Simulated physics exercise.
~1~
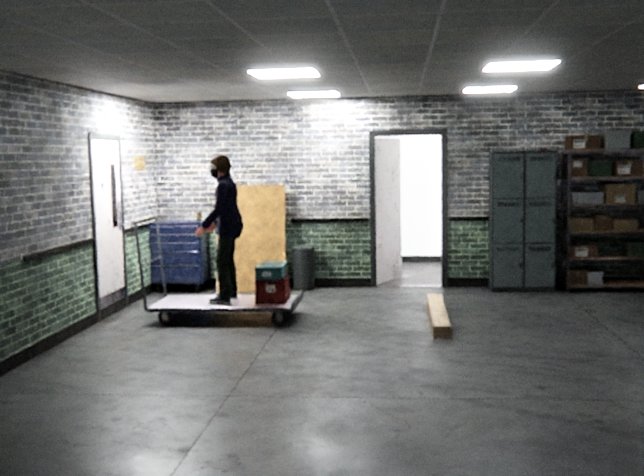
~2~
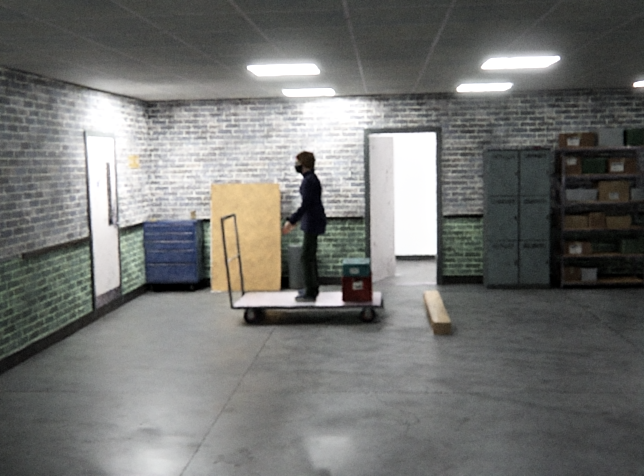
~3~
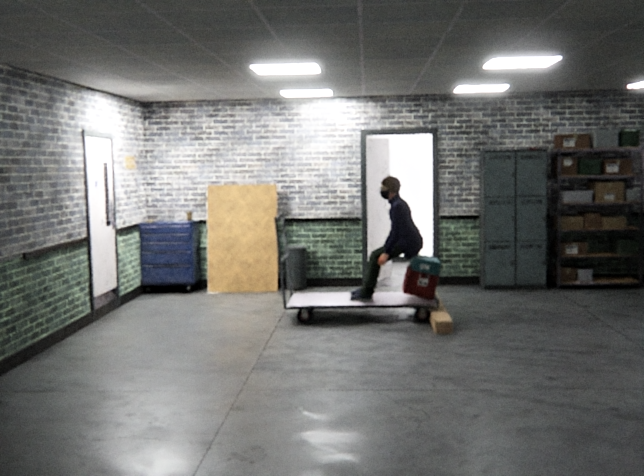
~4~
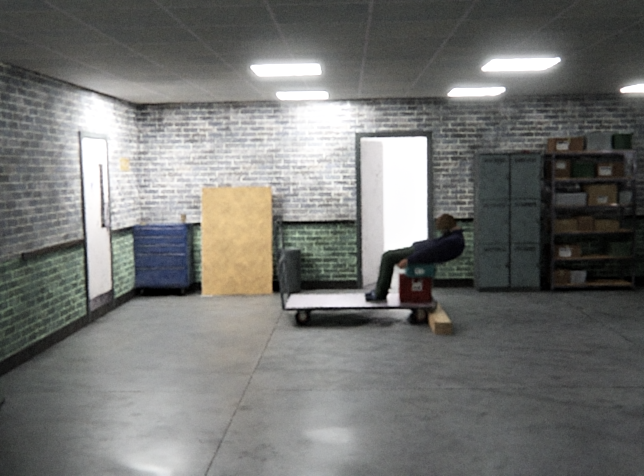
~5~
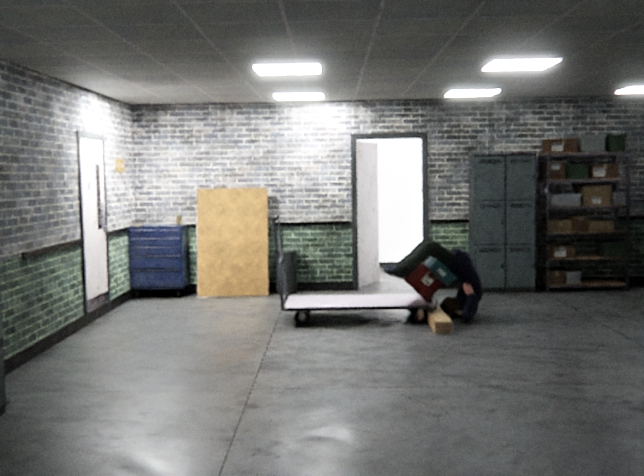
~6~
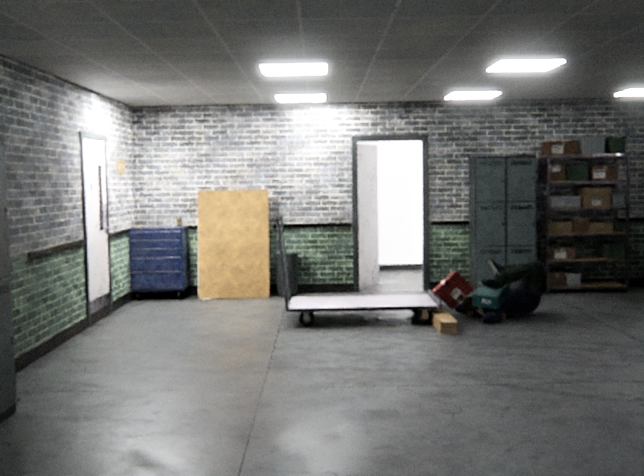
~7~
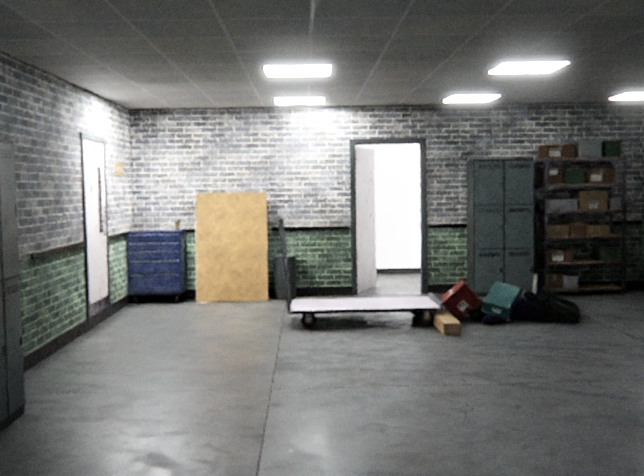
In a warehouse-like room with brick walls, lockers and stocked shelves, a masked worker in dark clothes stands on a flatbed trolley, in front of a teal tote stacked on a red parcel. The trolley rolls right across the concrete floor toward a low wooden kerb. It stops at the kerb, staying flat, while the worker sinks and topples backward over the boxes. The worker, tote and parcel tumble together off the right end. As the view drifts slightly, they settle on the floor beyond the kerb, the parcel nearest, then the tote and the slumped worker, leaving the deck empty.
